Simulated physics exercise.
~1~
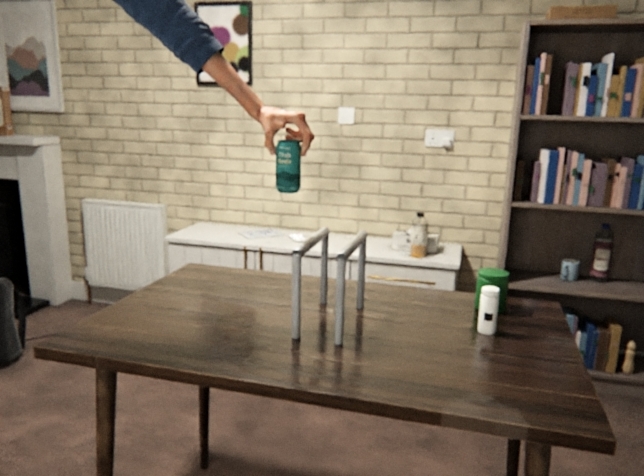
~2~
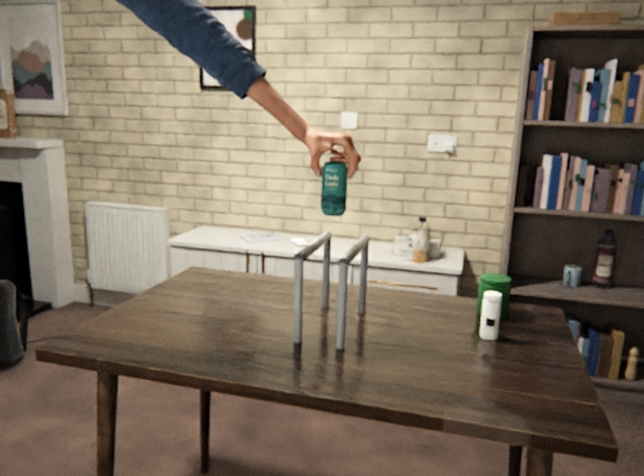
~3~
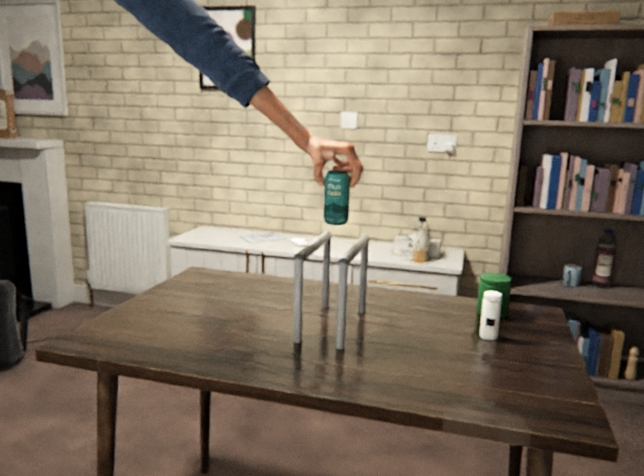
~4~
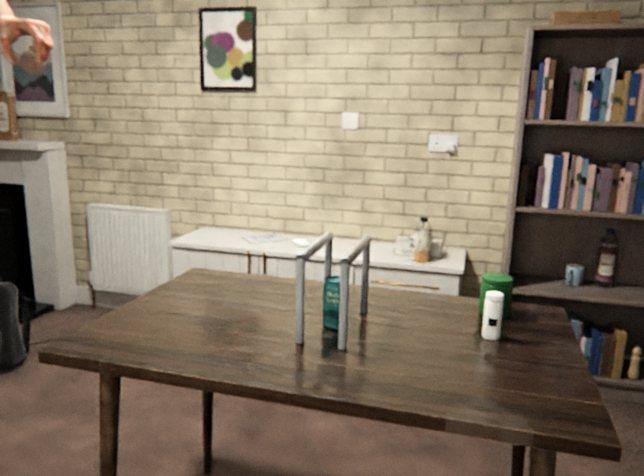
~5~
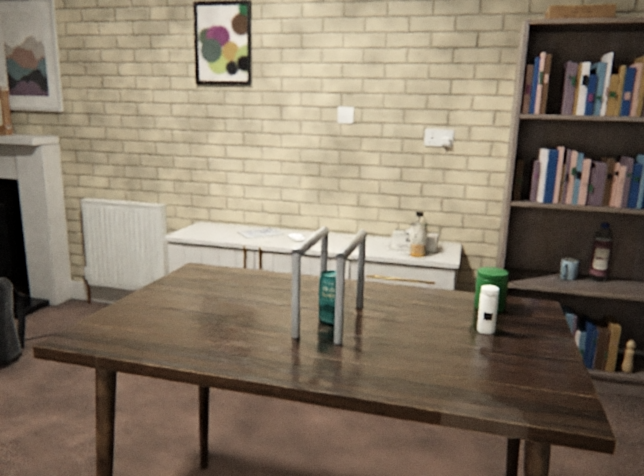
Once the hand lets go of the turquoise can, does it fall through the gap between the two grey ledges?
Yes, the can goes down through the gap and ends up standing upright on the table between the ledges.
